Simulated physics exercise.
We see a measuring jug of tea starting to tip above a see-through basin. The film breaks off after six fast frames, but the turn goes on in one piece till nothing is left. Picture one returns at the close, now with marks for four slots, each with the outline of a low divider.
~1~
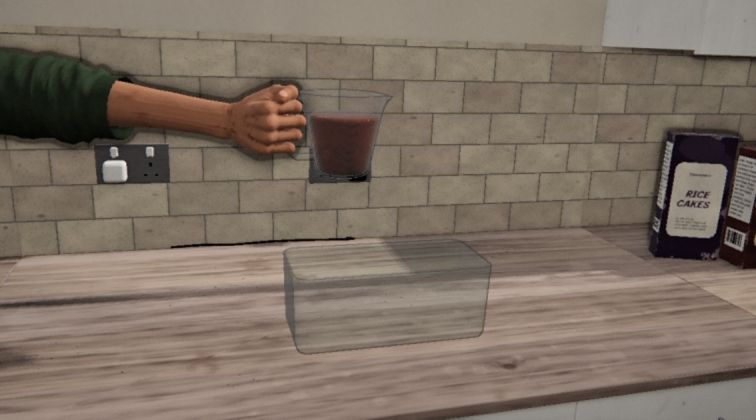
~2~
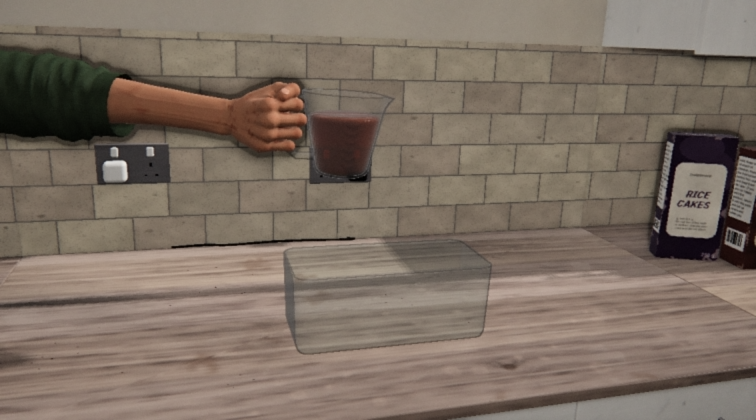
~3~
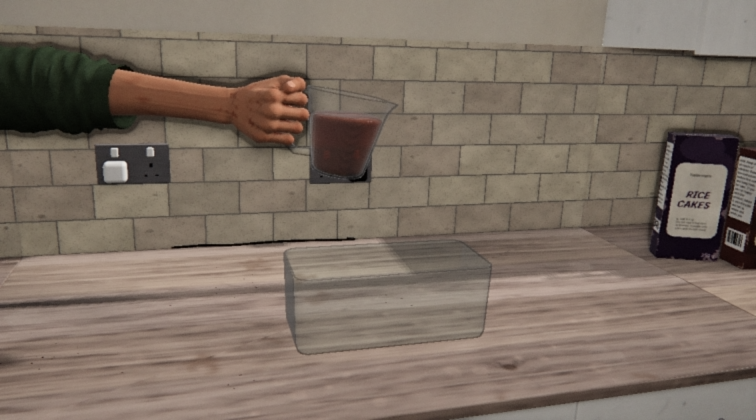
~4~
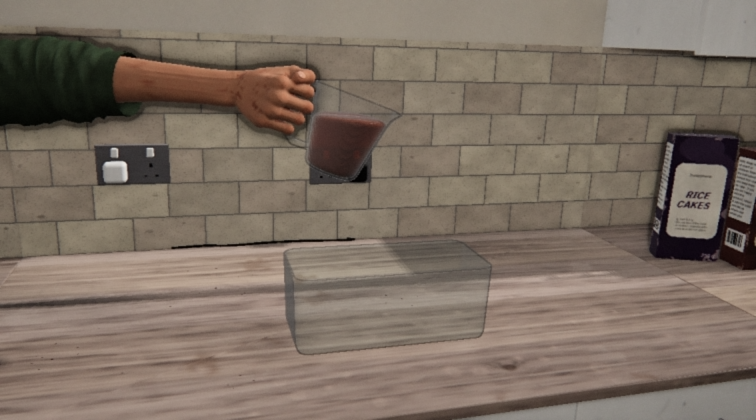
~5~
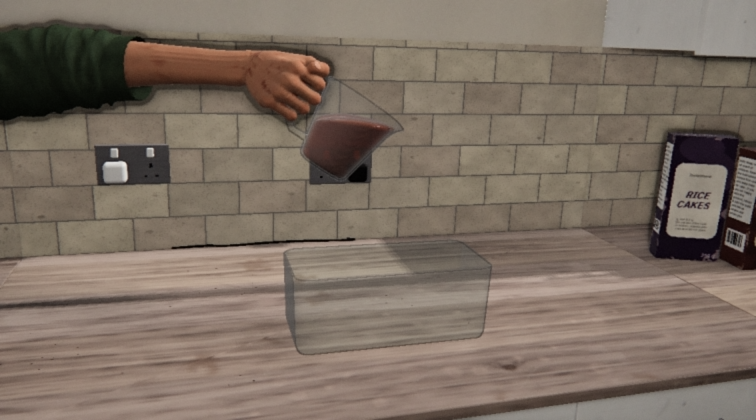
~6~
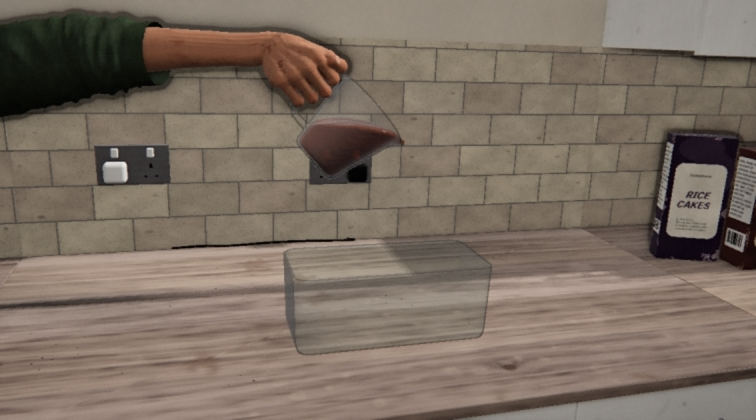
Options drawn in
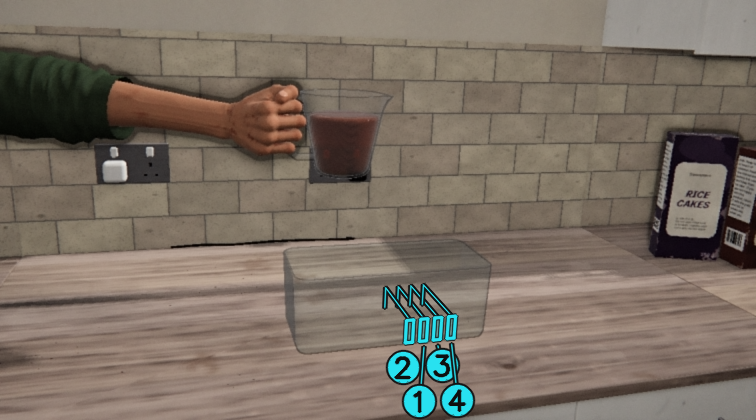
At first, a hand in a green sleeve holds a clear jug of reddish-brown tea upright above an empty see-through basin on a wooden counter. The hand then tilts the jug to the right, slightly and then more steeply, until the tea slants up to its lip.
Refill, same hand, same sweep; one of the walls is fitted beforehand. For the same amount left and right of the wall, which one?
I would pick slot 1.
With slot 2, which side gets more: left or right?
More ends on the right.
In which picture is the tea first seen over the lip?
Picture 6.
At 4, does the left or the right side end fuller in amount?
More ends on the left.
In cyan, 1 at (423, 346); 2 at (409, 348); 3 at (437, 345); 4 at (451, 344).
For slot 1, about 50 % ends left of the wall and 43 % right of it; 7 % is lost outside.
For slot 2, about 20 % ends left of the wall and 72 % right of it; 8 % is lost outside.
For slot 3, about 71 % ends left of the wall and 20 % right of it; 8 % is lost outside.
For slot 4, about 80 % ends left of the wall and 9 % right of it; 11 % is lost outside.
